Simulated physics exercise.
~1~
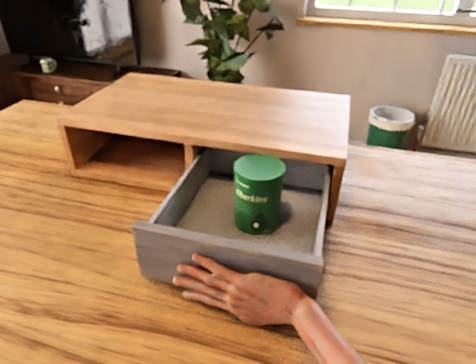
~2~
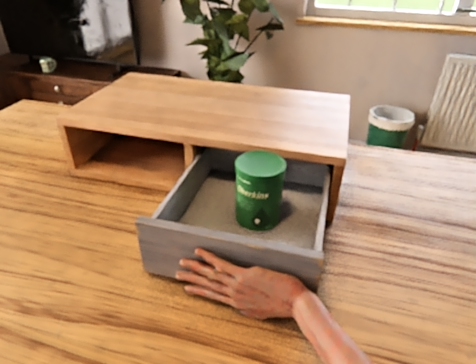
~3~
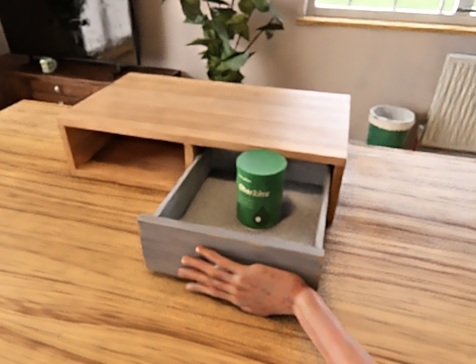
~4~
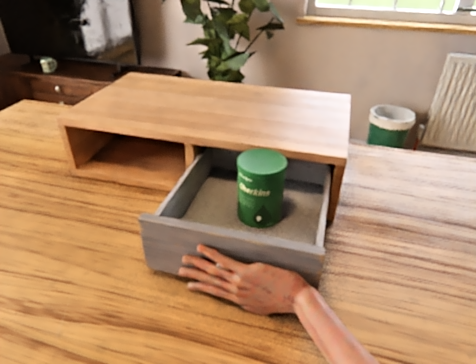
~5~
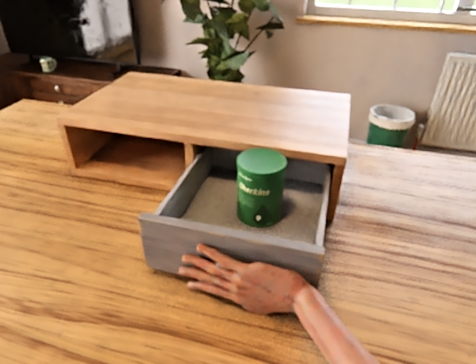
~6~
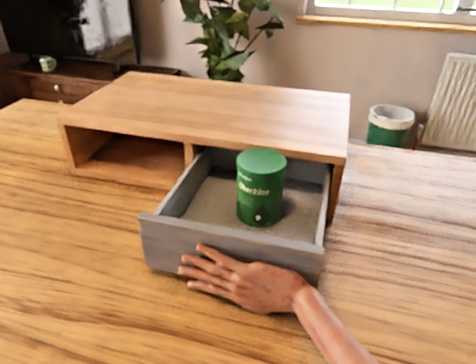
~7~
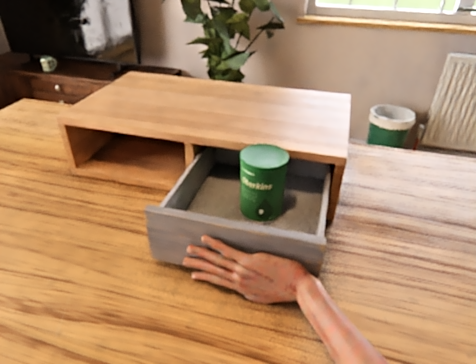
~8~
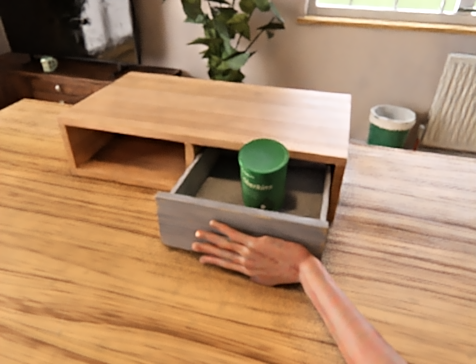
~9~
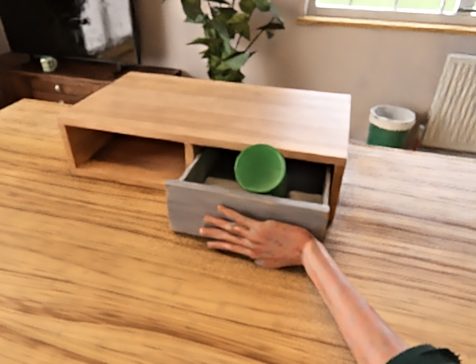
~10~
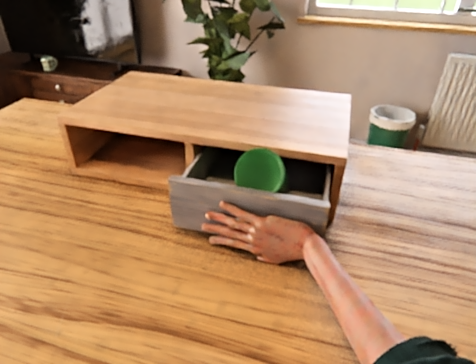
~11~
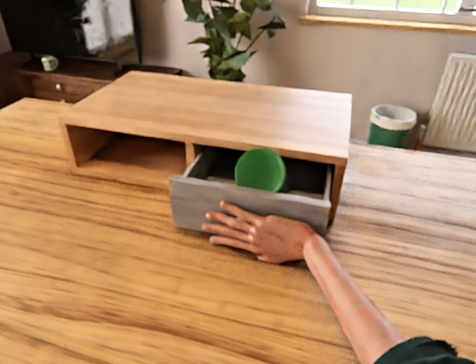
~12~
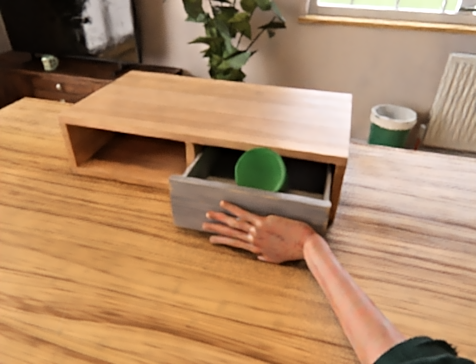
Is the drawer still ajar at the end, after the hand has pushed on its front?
Yes, the drawer stops short of closing and stays ajar, with the green canister leaning inside it.
A grey drawer stands open in a low wooden chest on a table, with a green canister upright inside and a hand resting against its front. The hand nudges the drawer slightly inward, then holds it nearly still for a while. It pushes again, and the drawer slides further towards the chest with the canister riding along. As the canister nears the edge of the chest's top, it tips towards the front of the drawer. The drawer goes in a little more and then stops, staying partly open with the canister leaning inside and the hand still on the front.
